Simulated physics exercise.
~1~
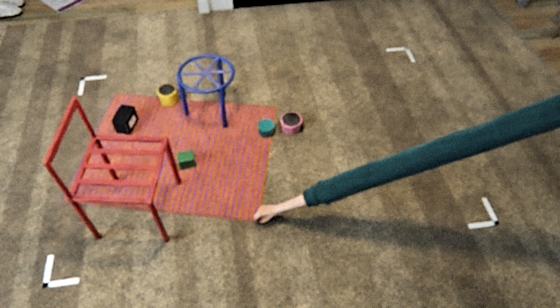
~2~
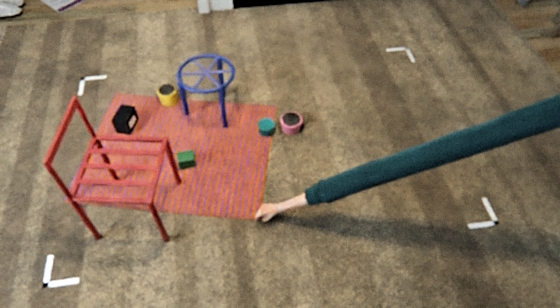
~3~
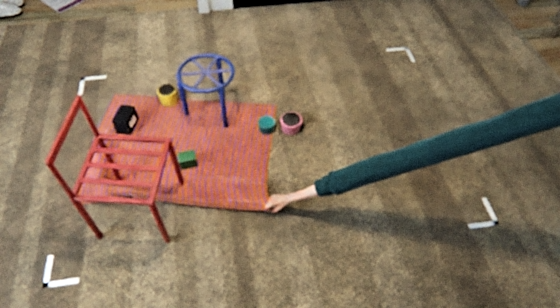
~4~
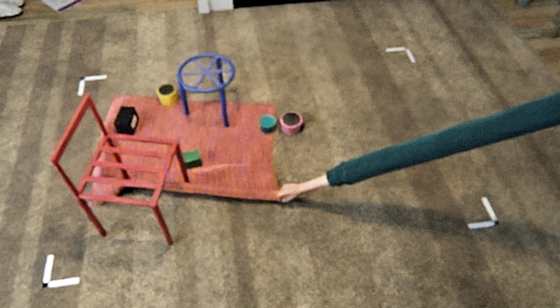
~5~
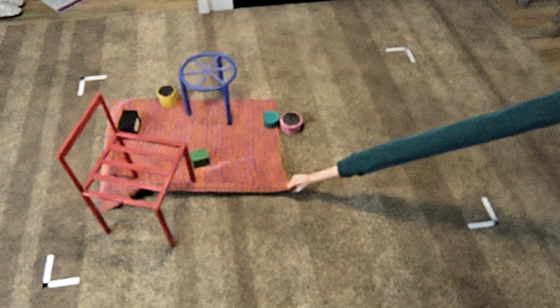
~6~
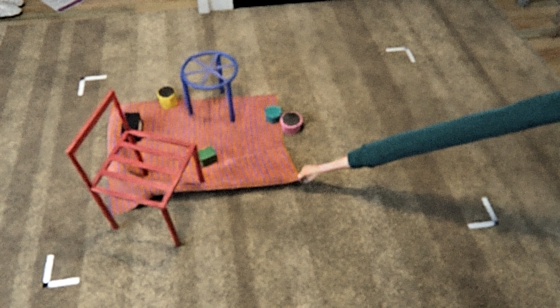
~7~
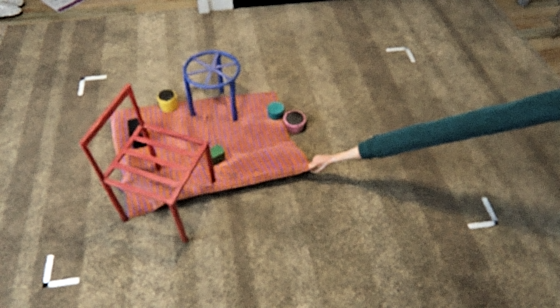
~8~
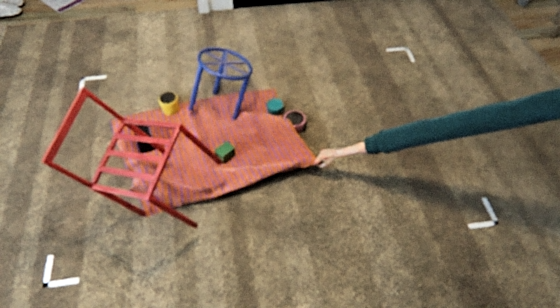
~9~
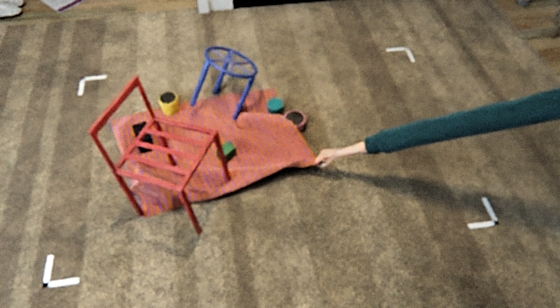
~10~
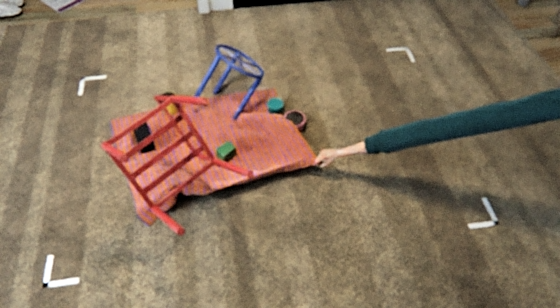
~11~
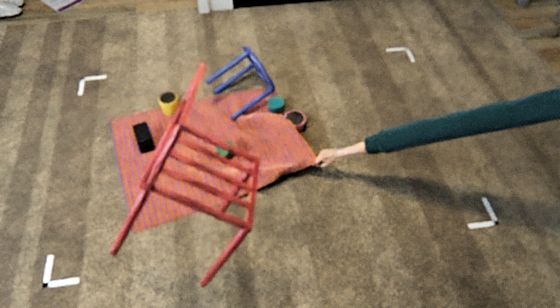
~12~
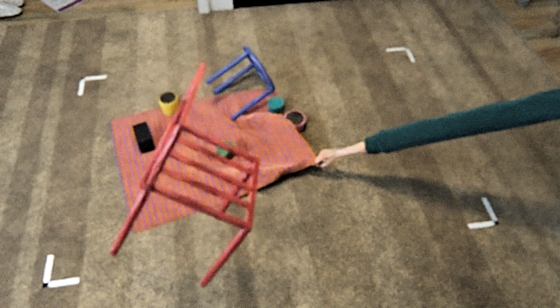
A red chair and a blue stool tipped over as a hand in a green sleeve dragged the corner of a red play mat to the right, leaving the mat bunched up, the little containers still upright, and the hand holding on.
